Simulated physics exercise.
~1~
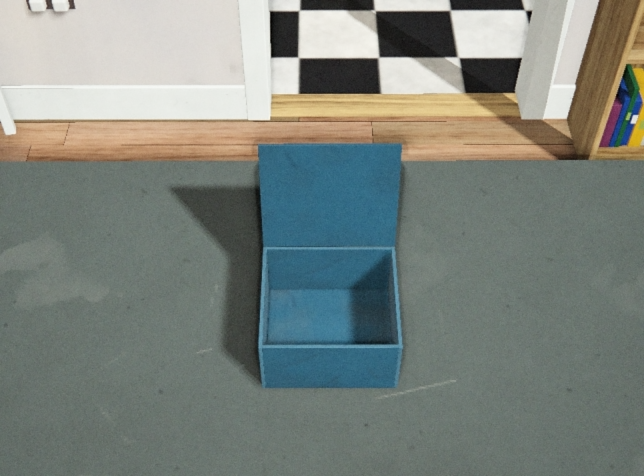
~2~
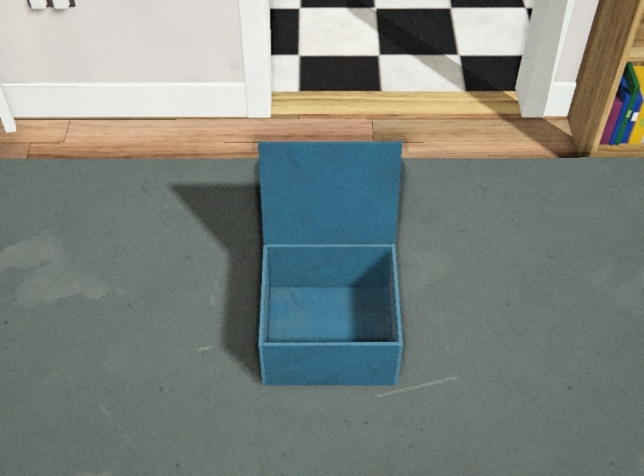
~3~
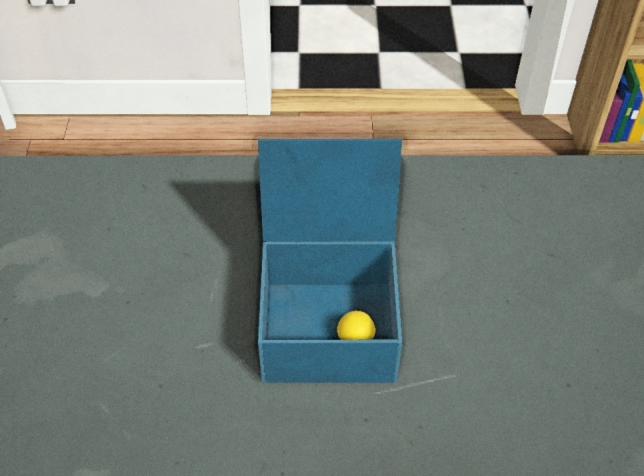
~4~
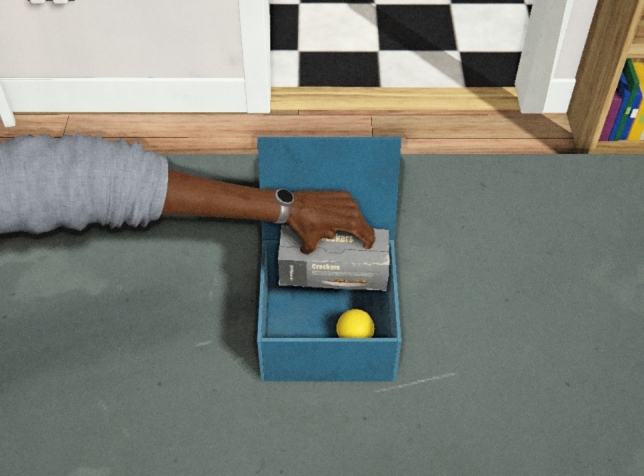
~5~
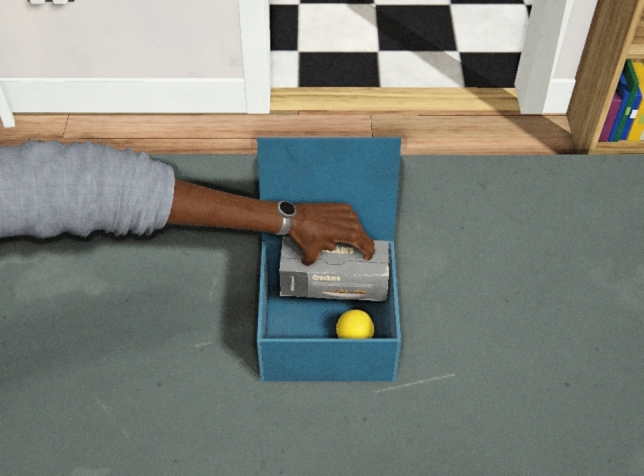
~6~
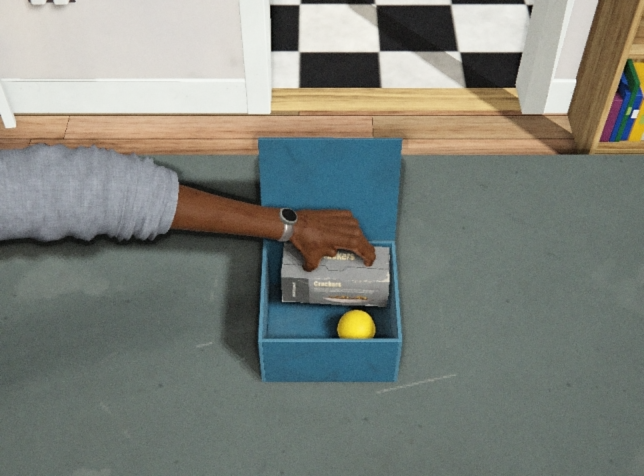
A hand lowers a grey carton into an open blue box behind a yellow lemon.
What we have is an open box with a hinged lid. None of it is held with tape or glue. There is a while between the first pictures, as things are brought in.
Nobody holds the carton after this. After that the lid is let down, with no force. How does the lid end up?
The lid ends up closed flat.
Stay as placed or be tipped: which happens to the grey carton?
After all that, it keeps its set angle.
Then, 1.20 s later than the last frame, lid starting down; grey carton moved a little near (334, 294); yellow lemon moved a little.
Then, 1.80 s later than the last frame, lid 39° above the rim; grey carton moved a little near (334, 294); yellow lemon moved a little.
When it is over, lid shut; moved from the start, grey carton; yellow lemon as before. End places, in pixels of the last picture, grey carton near (334, 294).
